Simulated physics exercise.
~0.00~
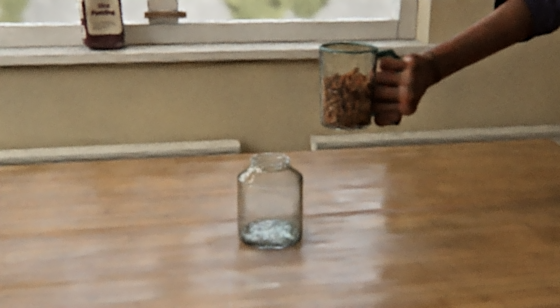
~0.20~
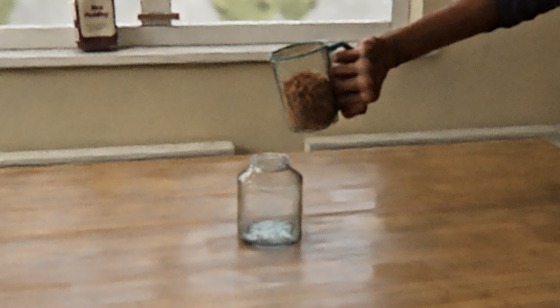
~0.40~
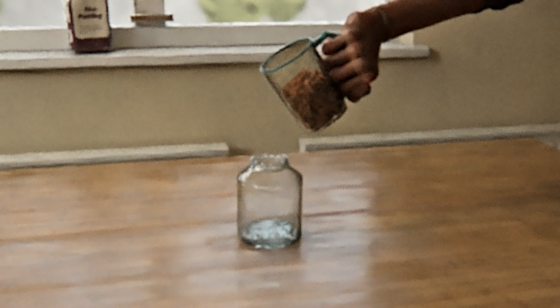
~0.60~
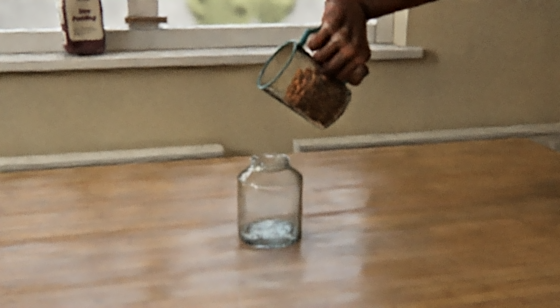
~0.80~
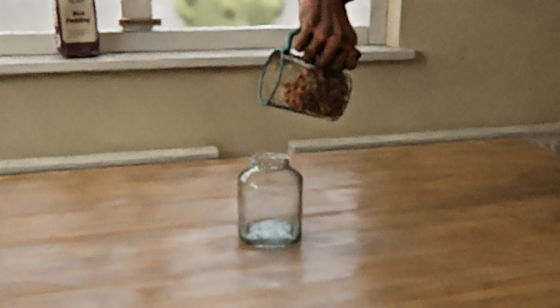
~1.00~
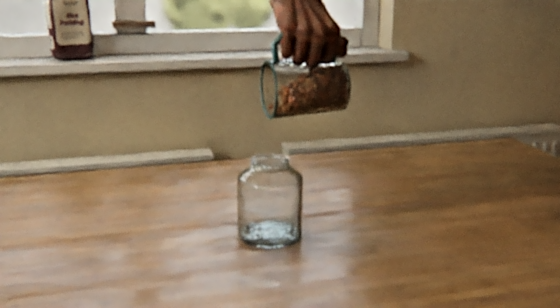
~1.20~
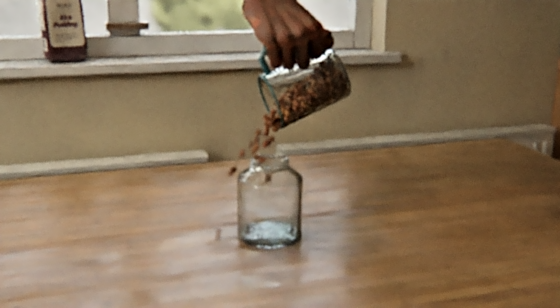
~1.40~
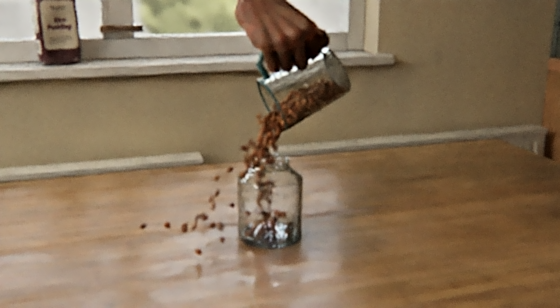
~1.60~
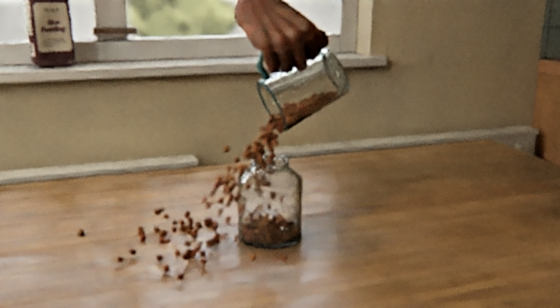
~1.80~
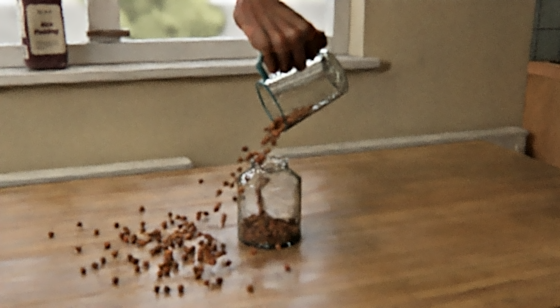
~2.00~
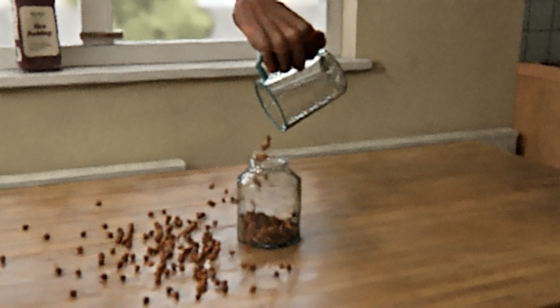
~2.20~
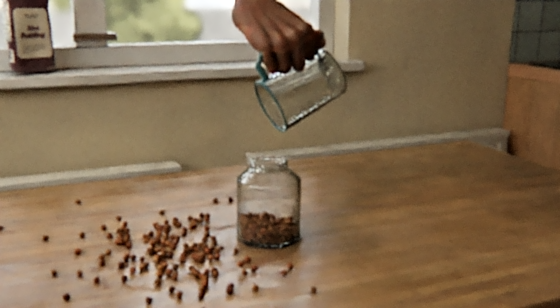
A hand carries a handled glass cup of small brown cereal balls in from the right and tips it above an open glass jar on a wooden table; many scatter across the tabletop to the left, but most land in the jar, leaving the cup looking empty.
